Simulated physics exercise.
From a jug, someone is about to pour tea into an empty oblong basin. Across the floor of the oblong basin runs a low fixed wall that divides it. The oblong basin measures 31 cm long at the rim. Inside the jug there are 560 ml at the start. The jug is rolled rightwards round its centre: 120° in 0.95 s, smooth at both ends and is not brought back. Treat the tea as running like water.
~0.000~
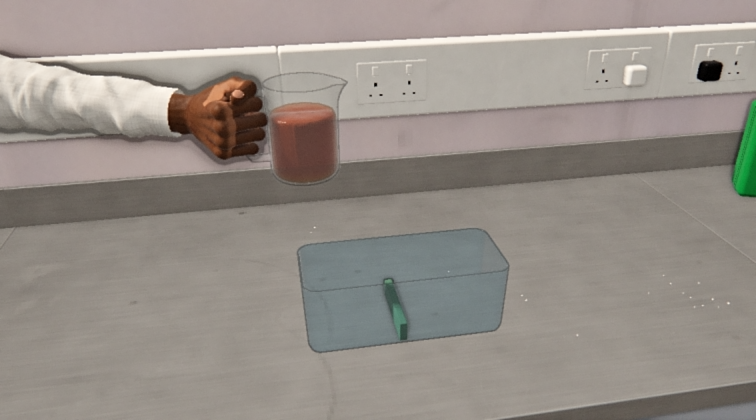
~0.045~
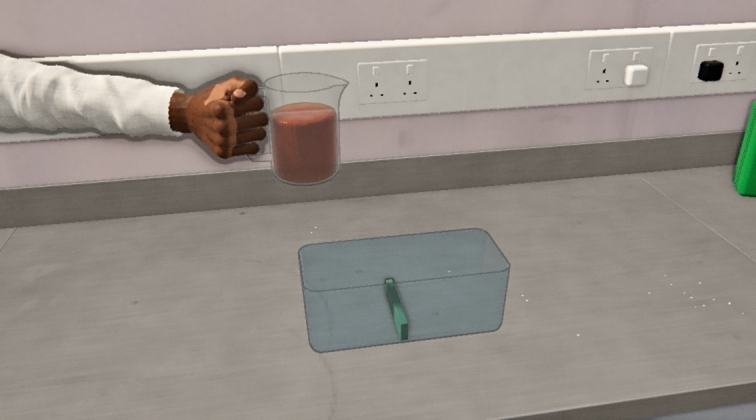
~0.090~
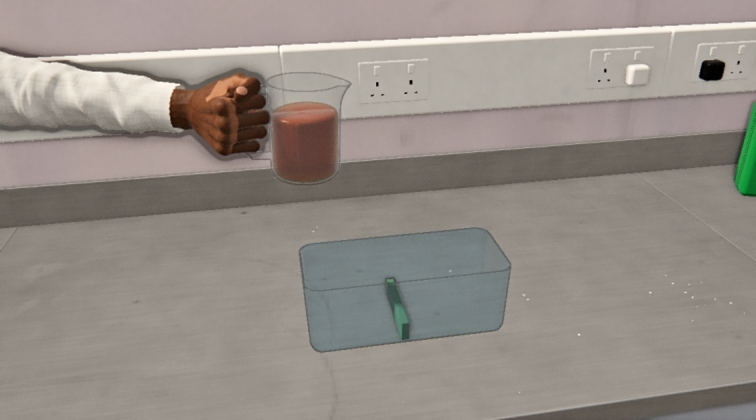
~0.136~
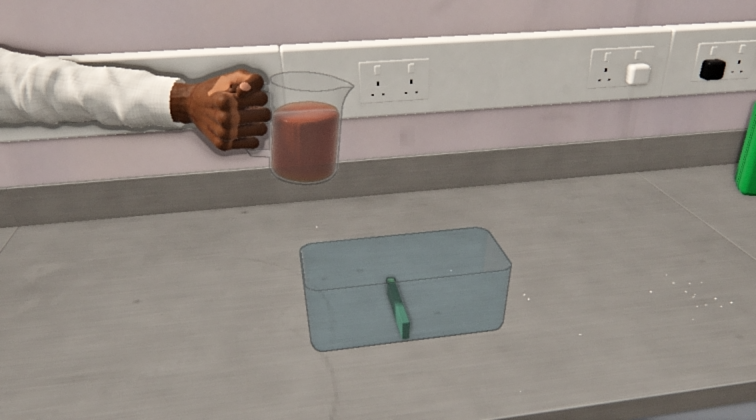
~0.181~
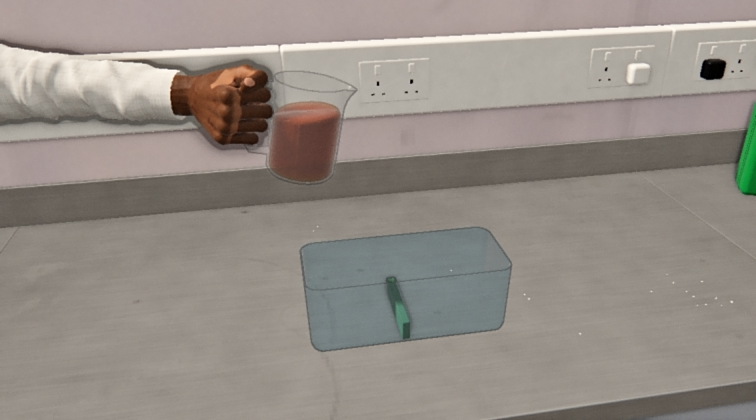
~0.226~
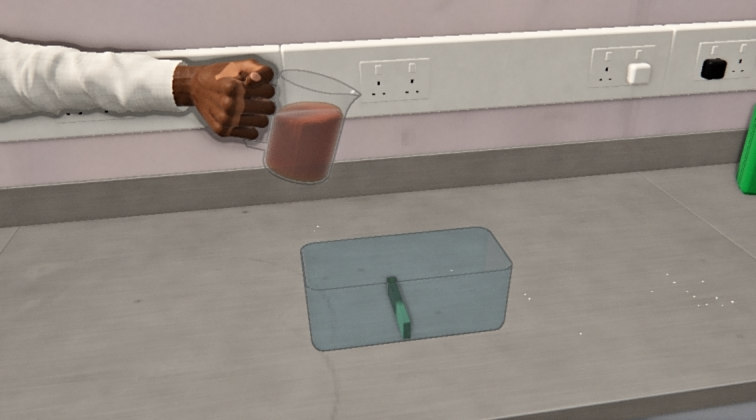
On a grey worktop against a pale pink wall with white sockets, the view looks slightly down from the front. A brown hand in a white sleeve, at upper left, holds a clear jug of reddish-brown tea above and behind an empty, see-through bluish oblong basin with a green strip at it. The jug slowly tilts rightwards, its tea staying inside, while the camera barely shifts.
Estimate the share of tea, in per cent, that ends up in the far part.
About 70 per cent.
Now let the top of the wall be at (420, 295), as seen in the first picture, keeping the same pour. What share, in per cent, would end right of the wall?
That would be about 10 in a hundred, I'd say.
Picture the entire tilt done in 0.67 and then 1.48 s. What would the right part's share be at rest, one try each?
The first try gives 70 percent and the second 75 percent.
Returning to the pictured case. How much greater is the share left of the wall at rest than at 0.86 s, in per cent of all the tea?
About 24 percent.
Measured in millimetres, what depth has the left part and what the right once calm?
The left ends up at roughly 8 mm, with the right at roughly 20 mm.
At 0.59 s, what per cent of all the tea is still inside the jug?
About 86 per cent.
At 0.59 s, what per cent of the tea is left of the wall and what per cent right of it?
Left side near 0, right side near 0.
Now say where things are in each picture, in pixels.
In the first picture, it leans 0°; its right rim is at (347, 81); the tea meets the walls at (268, 113) and (335, 109); the oblong basin's rim runs from (300, 269) to (497, 249); the wall's top is at (396, 301).
In the second picture, it leans 1°; its right rim is at (349, 81); the tea meets the walls at (268, 114) and (336, 109).
In the third picture, it leans 3°; its right rim is at (351, 82); the tea meets the walls at (270, 113) and (337, 109).
In the fourth picture, it leans 6°; its right rim is at (354, 85); the tea meets the walls at (271, 112) and (339, 108).
In the fifth picture, it leans 10°; its right rim is at (357, 88); the tea meets the walls at (272, 113) and (340, 108).
In the sixth picture, it leans 16°; its right rim is at (361, 93); the tea meets the walls at (272, 114) and (343, 109).
After 0.59 s the tilt is 83° and 85 per cent is still to pour, 0 is left of the wall and 0 right of it.
After 0.86 s the tilt is 117° and 18 per cent is still to pour, 2 is left of the wall and 45 right of it.
After 1.14 s the tilt is 120° and 0 per cent is still to pour, 21 is left of the wall and 73 right of it.
After 1.45 s the tilt is 120° and 0 per cent is still to pour, 25 is left of the wall and 70 right of it.
In the end 26 per cent lies left of the wall, 70 right of it and 5 outside.
